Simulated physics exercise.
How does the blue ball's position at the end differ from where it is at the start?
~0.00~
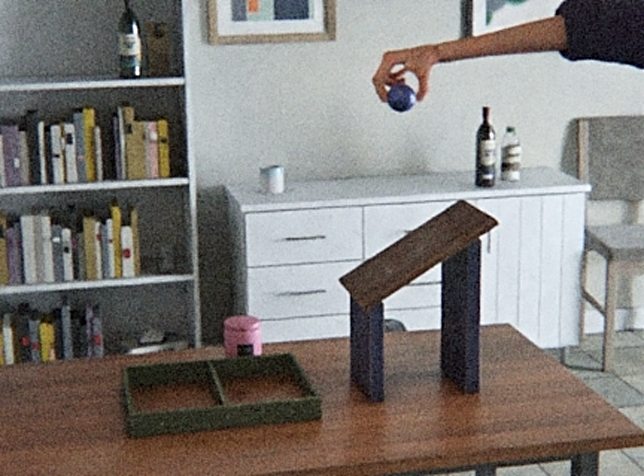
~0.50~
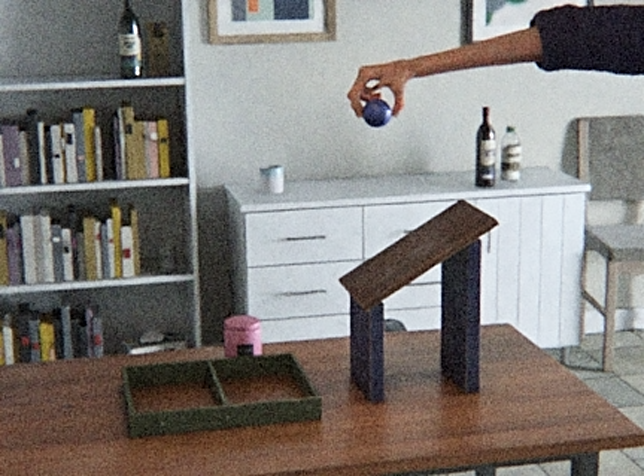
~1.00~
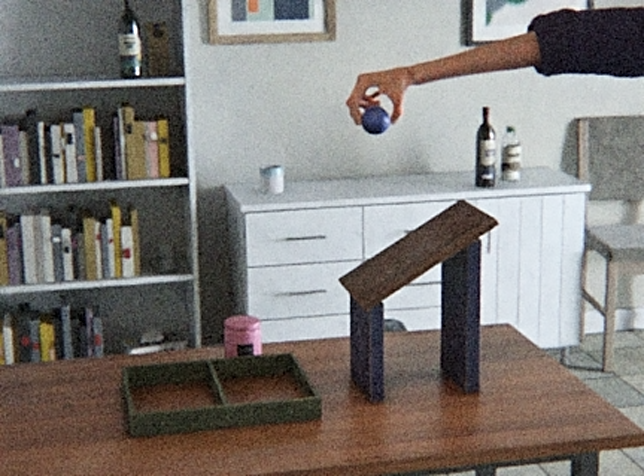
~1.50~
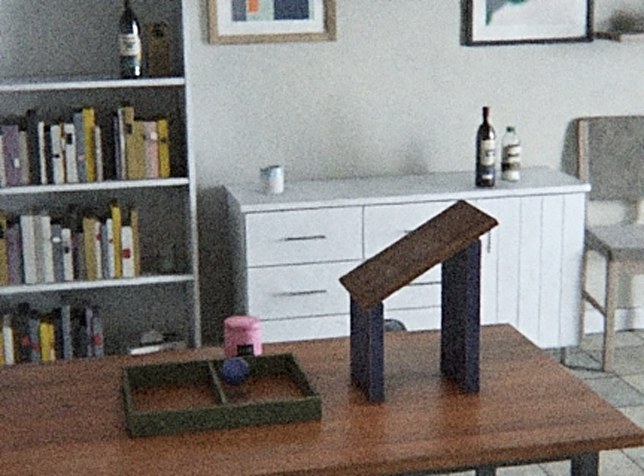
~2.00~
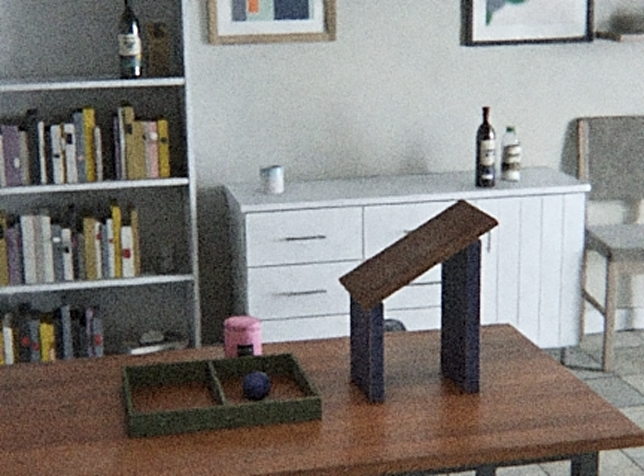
At the start the blue ball is held in a hand up in the air above the ramp. By the end it is lower and further left, in the tray bay nearer the ramp.
